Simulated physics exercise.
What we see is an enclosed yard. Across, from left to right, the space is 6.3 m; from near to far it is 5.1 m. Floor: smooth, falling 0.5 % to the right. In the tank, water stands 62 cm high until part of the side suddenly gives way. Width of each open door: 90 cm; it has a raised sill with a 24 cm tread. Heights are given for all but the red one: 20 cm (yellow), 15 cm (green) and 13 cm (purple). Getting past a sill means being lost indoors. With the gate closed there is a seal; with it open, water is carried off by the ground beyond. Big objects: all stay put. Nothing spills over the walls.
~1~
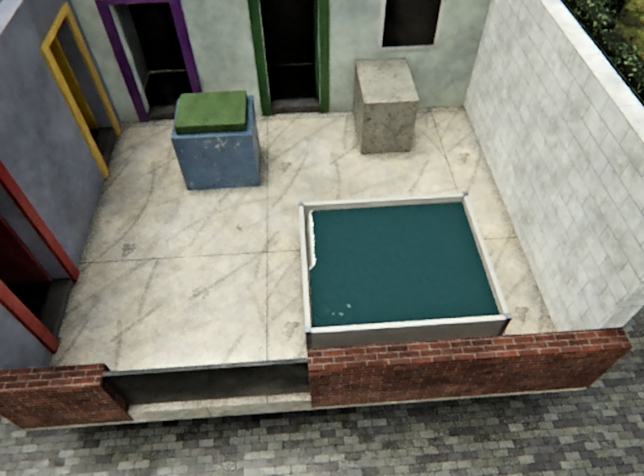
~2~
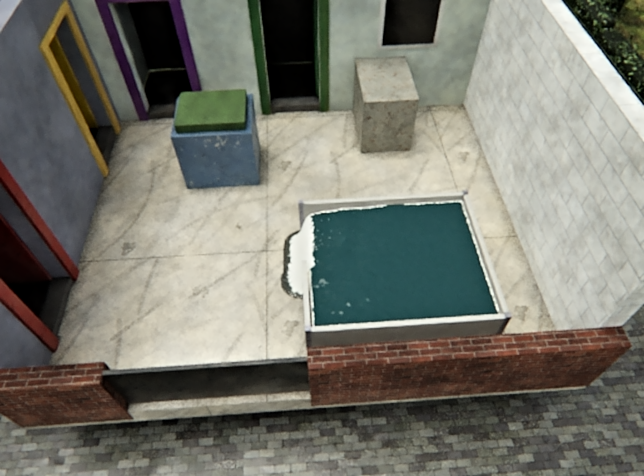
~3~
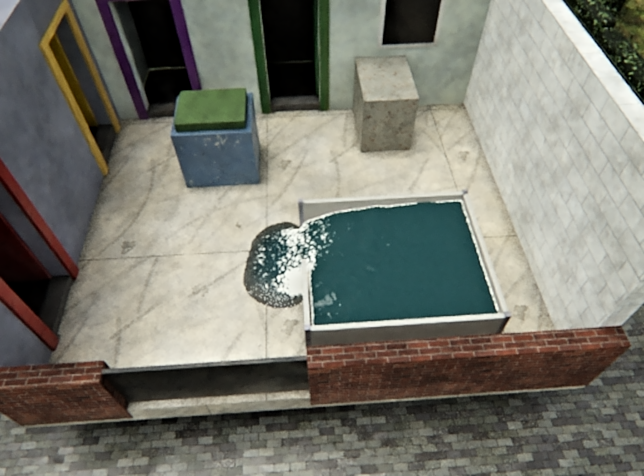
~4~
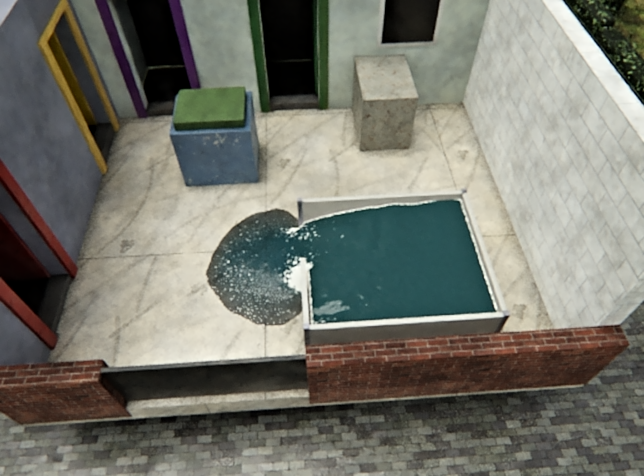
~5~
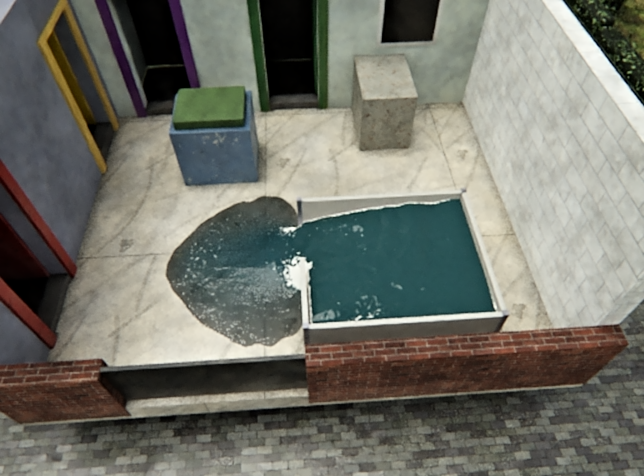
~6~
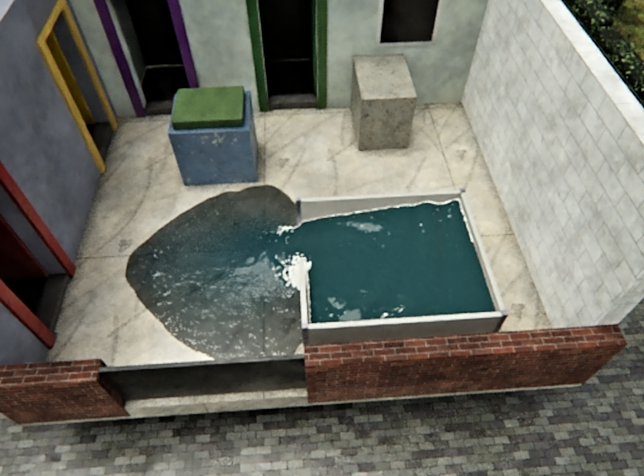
The clip opens on still, dark teal water in a tank inside a walled yard with coloured doorways and two large blocks. White, foaming water bursts from the tank's left side, then spreads leftward across the pale floor in a widening, rippling sheet, leaving the red doorway's floor still dry.
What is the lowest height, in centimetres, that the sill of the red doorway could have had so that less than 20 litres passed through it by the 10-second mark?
About 18 cm.
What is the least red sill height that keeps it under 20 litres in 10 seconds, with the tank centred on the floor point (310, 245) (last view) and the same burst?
14.5 cm, give or take.
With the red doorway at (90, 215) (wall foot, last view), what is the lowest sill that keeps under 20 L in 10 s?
Close to 19 cm at the least.
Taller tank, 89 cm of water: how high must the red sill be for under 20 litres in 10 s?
Minimum height: Approx. 28 cm.
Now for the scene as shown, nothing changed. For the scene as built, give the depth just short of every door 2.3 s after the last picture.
Door by door, in centimetres - yellow 11, green 1, purple 14, red 21.
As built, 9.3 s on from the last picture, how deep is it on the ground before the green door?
You'd measure close to 7.5 cm there.
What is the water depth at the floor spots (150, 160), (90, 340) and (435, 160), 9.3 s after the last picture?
Ordered as asked: 11, 9, 1 cm.
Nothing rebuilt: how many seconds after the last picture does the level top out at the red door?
About 1.6 seconds.
Then, 0.7 s after the last picture water covers 35 % of the floor, deepest (34 cm) near (295, 254); 17 cm at the red door, 2 litres in over its 11 cm sill.
Then, 2.3 s after the last picture water covers 45 % of the floor, deepest (24 cm) near (116, 125); 21 cm at the red door, 67 litres in over its 11 cm sill.
Then, 9.3 s after the last picture water covers 90 % of the floor, deepest (14 cm) near (347, 108); 9 cm at the red door, 122 litres in over its 11 cm sill.
At the red door as built, the water peaked near 23 cm, 1.5 s after the last picture.
Run again over the same 10 s with other heights there, 31 litres in over 16.5 cm, 2 litres over 22.5 cm. The limit of 20 litres is kept from about 18 cm up.
